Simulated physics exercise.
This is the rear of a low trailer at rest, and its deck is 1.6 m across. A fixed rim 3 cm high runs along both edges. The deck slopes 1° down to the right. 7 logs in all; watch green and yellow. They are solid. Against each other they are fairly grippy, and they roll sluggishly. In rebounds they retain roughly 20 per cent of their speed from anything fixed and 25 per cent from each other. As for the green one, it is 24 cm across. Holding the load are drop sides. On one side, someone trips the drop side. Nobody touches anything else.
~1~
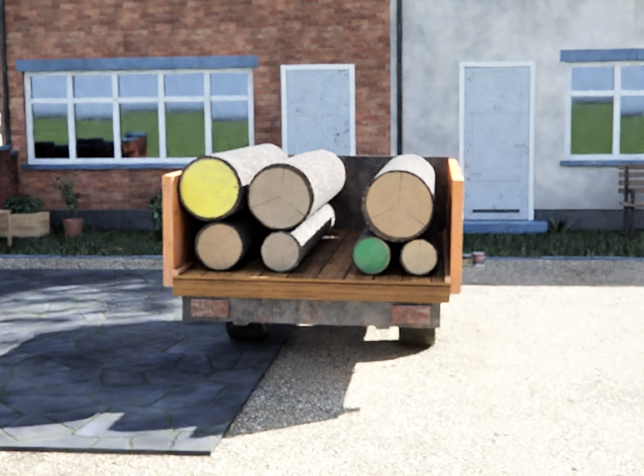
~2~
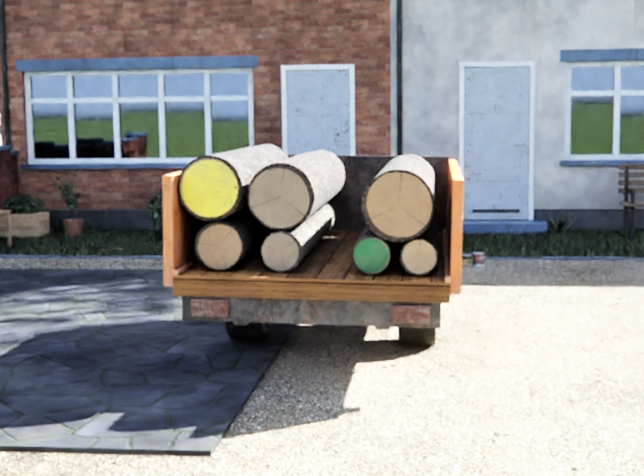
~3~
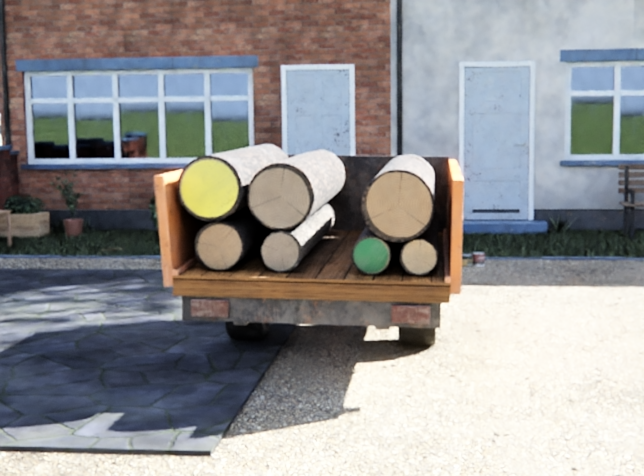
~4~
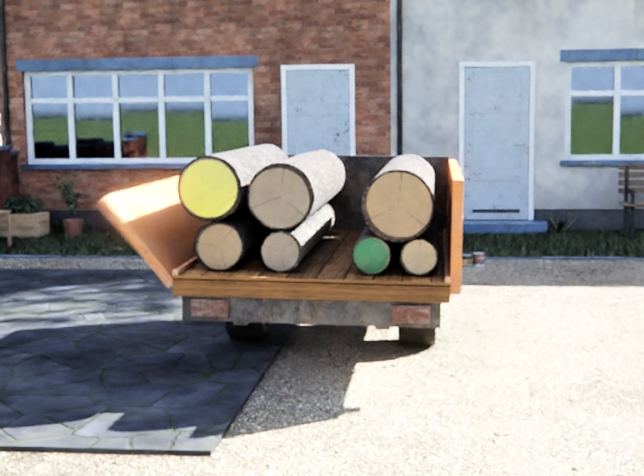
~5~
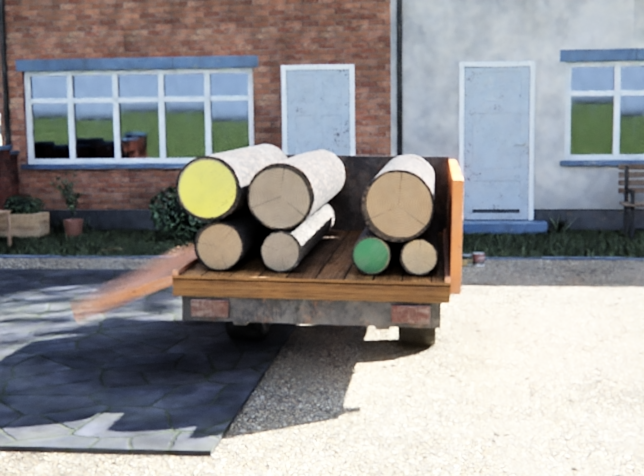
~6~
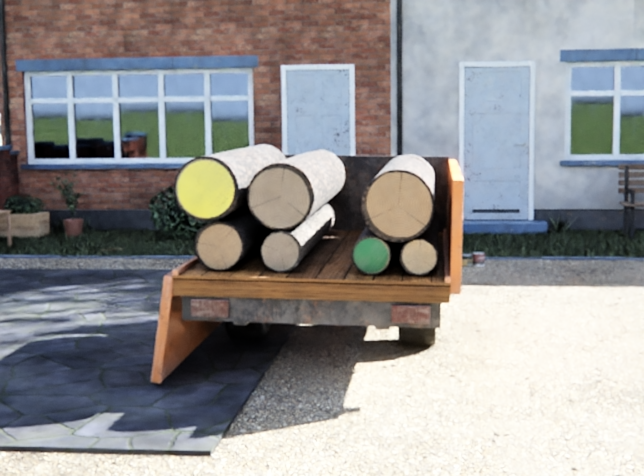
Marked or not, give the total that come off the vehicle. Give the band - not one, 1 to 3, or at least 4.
Band: 1 to 3.
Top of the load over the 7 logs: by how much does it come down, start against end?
About 5 cm.
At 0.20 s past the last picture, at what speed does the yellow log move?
0.5 m/s, roughly.
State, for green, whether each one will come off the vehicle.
Green is stopped.
Then, 0.2 s after the last picture, green is on the deck, 45 cm from the right edge; yellow is up on others, 10 cm from the left edge, rolling left; 0 off so far.
Then, 0.4 s after the last picture, yellow is up on others, 5 cm from the left edge, rolling left; no change for green; 0 off so far.
Then, 0.6 s after the last picture, yellow is dropping off the left side; no change for green; 1 off so far.
At rest (2.5 s after the last picture), green is on the deck, 45 cm from the right edge; yellow is on the ground to the left; 1 off so far.
